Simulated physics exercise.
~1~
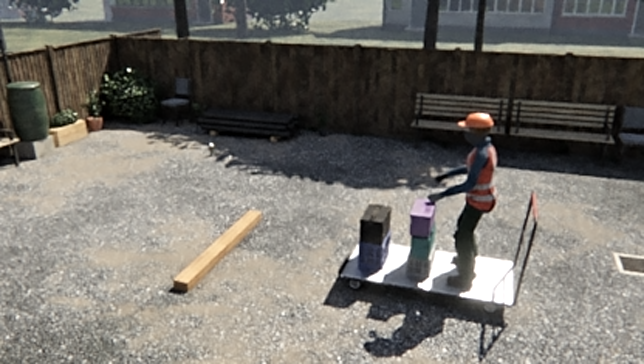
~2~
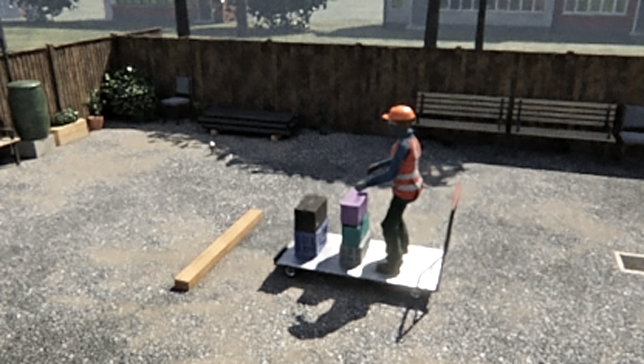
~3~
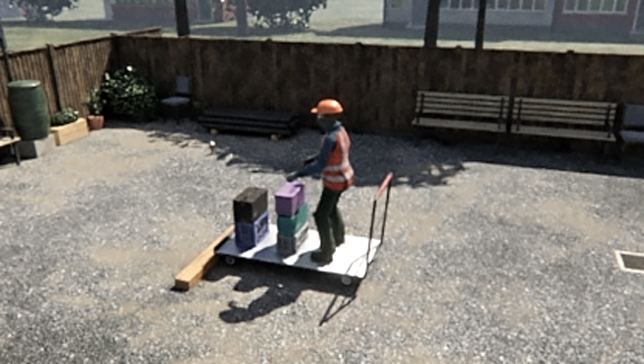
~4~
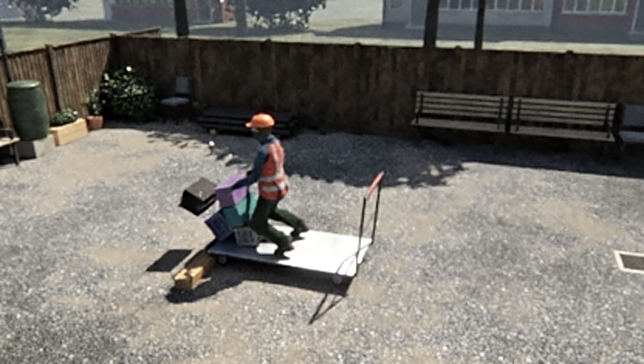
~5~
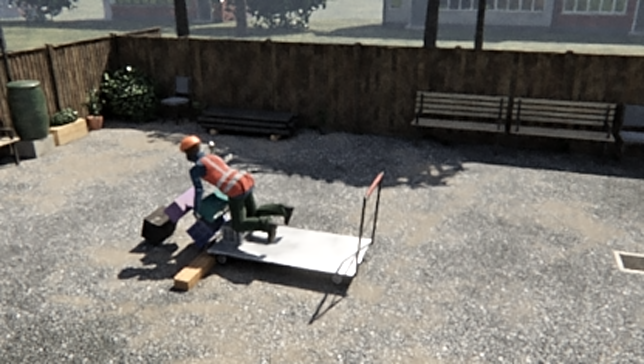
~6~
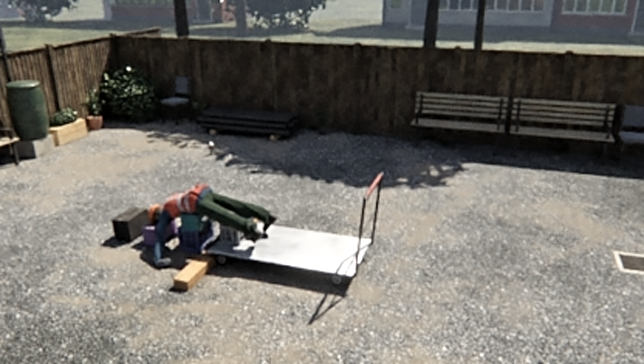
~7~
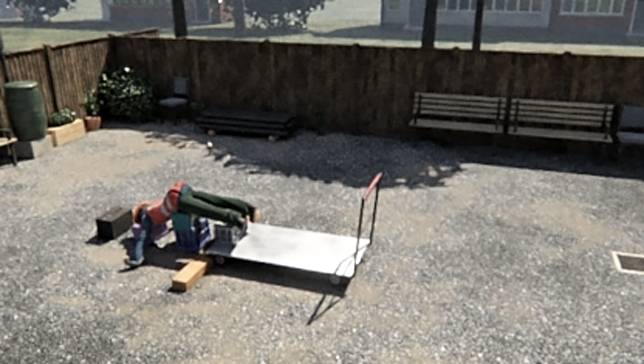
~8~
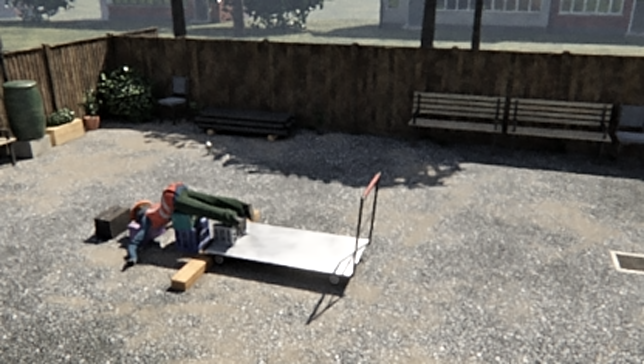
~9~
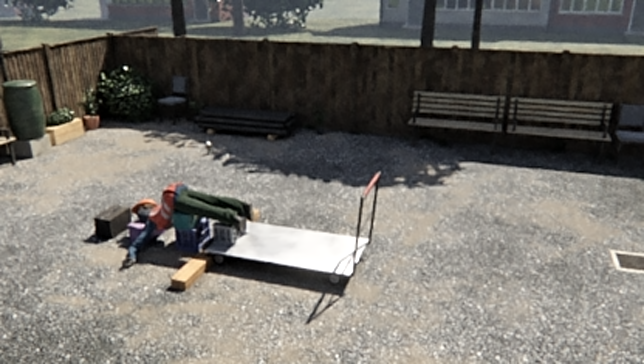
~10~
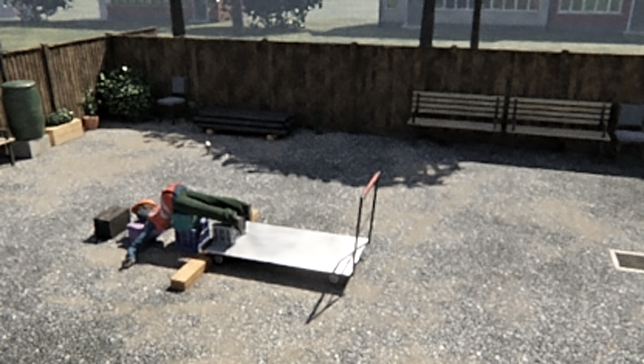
A person in an orange helmet and orange vest stands on a flat white cart with a red handle, seen from above in a fenced gravel yard with benches along the back. In front of the person stand two short stacks, a black carton on a blue crate and a purple tote over teal and grey ones. The cart rolls left and stops against a wooden beam. The upper boxes tip and tumble over the front edge, and the person pitches forward after them. The person ends face down across the boxes, hips past the edge and legs trailing back, and lies still.
